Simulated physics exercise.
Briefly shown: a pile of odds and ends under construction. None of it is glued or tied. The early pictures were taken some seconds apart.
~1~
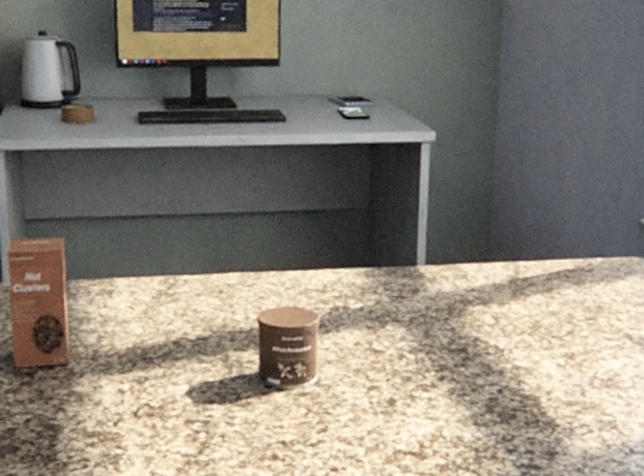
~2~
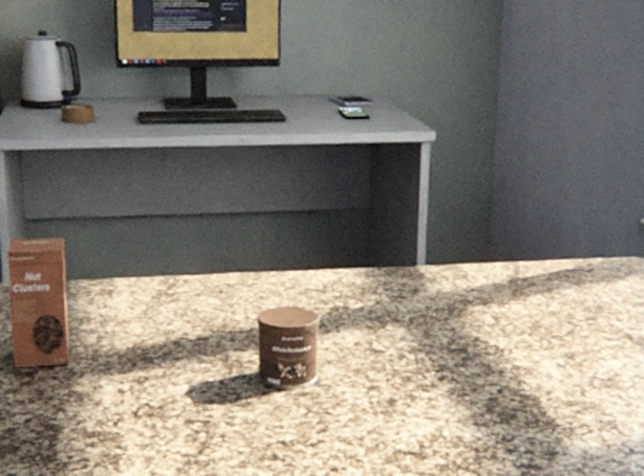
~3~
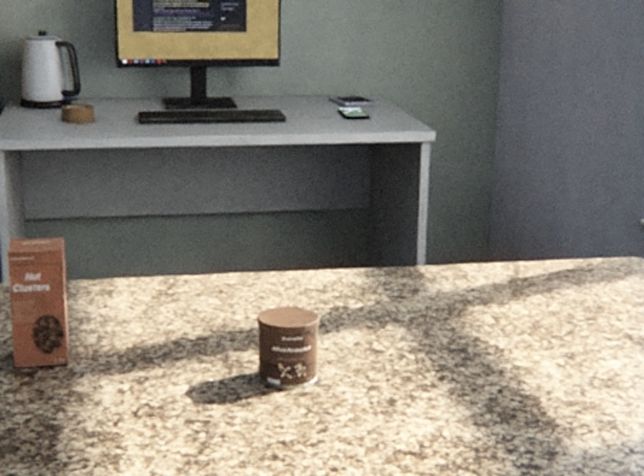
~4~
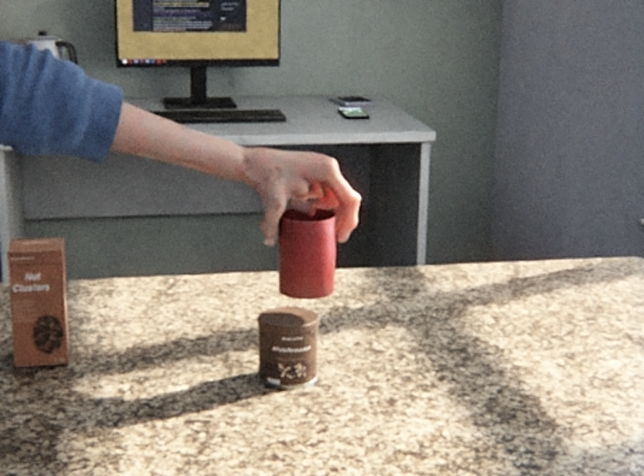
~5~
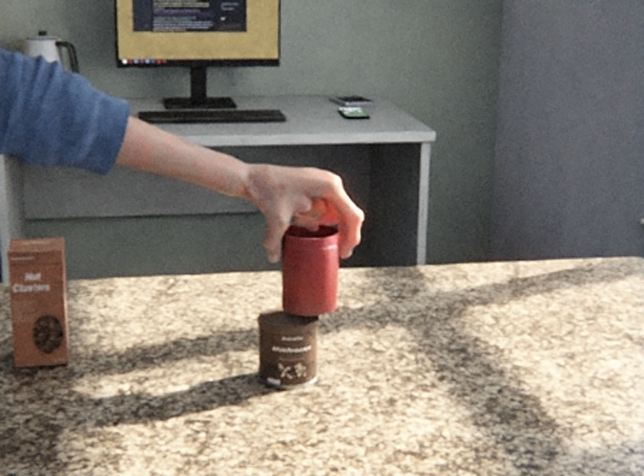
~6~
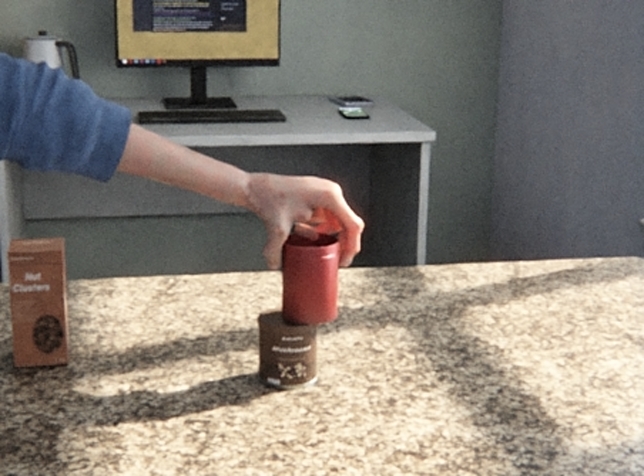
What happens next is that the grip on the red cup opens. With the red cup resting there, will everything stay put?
It stays intact.
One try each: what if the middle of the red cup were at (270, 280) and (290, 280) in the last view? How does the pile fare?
First attempt - it does not fall; second attempt - it does not fall.
Then, 0.20 s on from there, no change.
Then, 0.60 s on from there, red cup resting near (310, 278).
In the end, all 3 unmoved. At the end, from the last picture's camera, red cup near (310, 278). The pile keeps its balance.
